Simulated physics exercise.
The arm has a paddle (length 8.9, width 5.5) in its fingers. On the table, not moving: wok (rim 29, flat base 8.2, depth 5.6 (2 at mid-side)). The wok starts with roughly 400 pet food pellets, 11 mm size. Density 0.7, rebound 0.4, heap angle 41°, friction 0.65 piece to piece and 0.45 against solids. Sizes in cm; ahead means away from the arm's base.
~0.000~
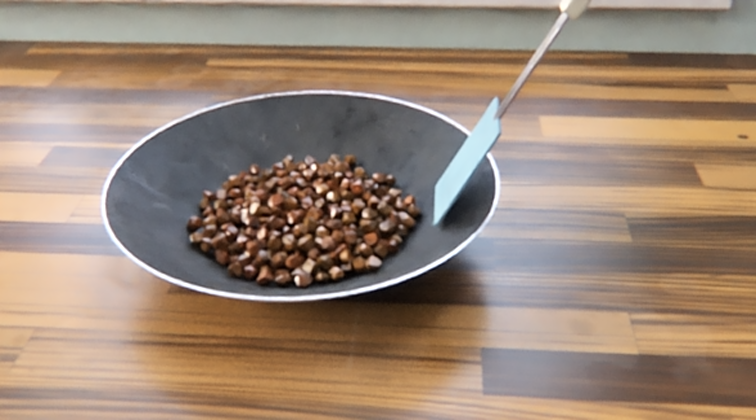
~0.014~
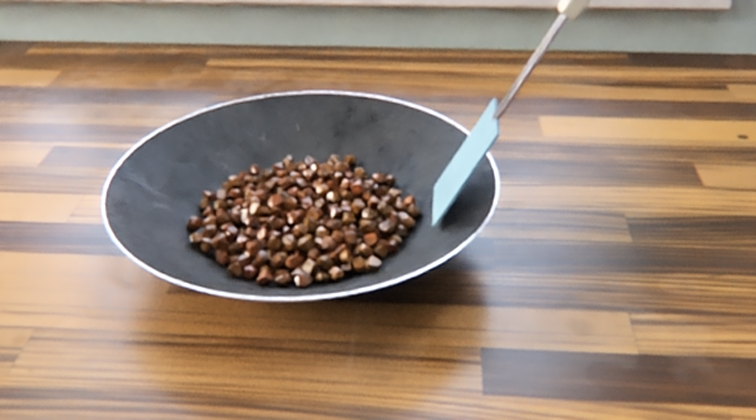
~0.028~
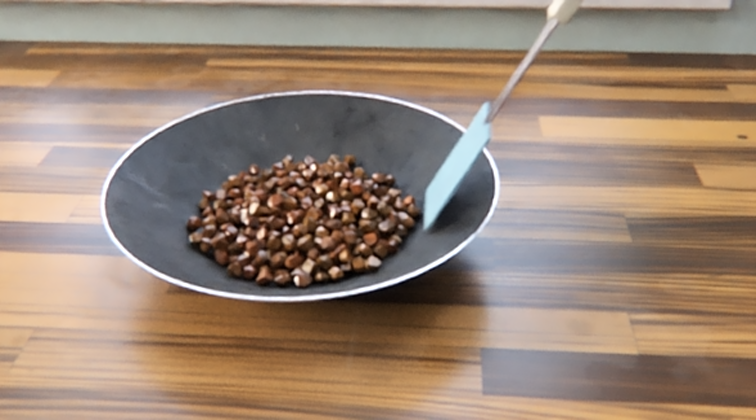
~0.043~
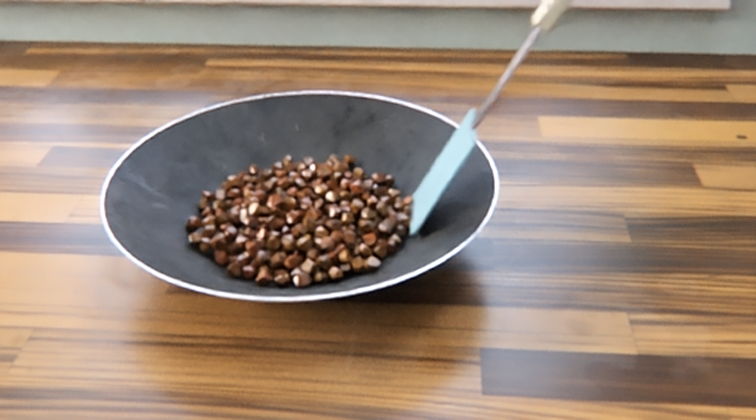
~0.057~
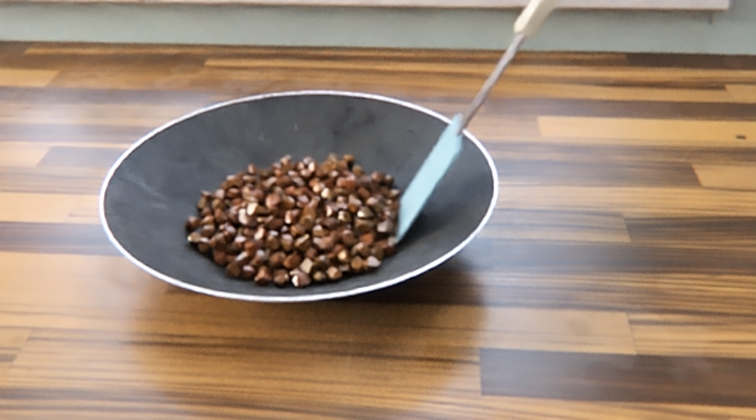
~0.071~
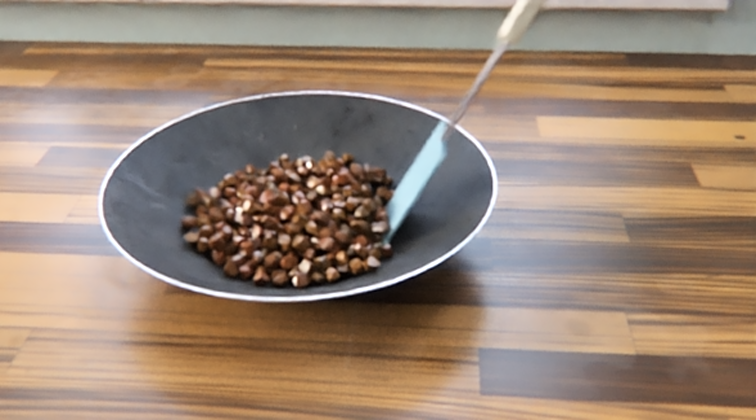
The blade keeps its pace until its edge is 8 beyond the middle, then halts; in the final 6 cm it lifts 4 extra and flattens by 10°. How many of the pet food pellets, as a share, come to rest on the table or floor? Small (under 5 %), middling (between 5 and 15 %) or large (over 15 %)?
Share on the table or floor: Middling (between 5 and 15 %).
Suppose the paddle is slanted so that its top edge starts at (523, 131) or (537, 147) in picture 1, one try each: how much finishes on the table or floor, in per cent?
About 5 and 10 per cent.
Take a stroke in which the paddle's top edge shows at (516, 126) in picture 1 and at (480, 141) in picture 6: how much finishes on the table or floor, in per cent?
Some 0 per cent.
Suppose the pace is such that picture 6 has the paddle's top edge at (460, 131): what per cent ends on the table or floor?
About 0 per cent.
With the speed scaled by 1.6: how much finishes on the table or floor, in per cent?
Some 20 per cent.
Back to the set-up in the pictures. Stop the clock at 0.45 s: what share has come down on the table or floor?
Some 8 per cent.
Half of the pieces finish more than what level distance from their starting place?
Some 5 cm.
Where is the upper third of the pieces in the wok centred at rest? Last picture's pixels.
Near (175, 190).
After 0.14 s, sloping 62°, highest piece 6 above the table; 404 in the wok.
After 0.22 s, sloping 59°, highest piece 6 above the table; 403 in the wok, 1 on the blade or in flight.
After 0.45 s, sloping 52°, highest piece 7 above the table; 366 in the wok, 36 on the table or floor, 2 on the blade or in flight.
After 1.50 s, sloping 52°, highest piece 7 above the table; 366 in the wok, 38 on the table or floor.
In the end, 366 in the wok, 38 on the table or floor. That is 9 % on the table or floor.
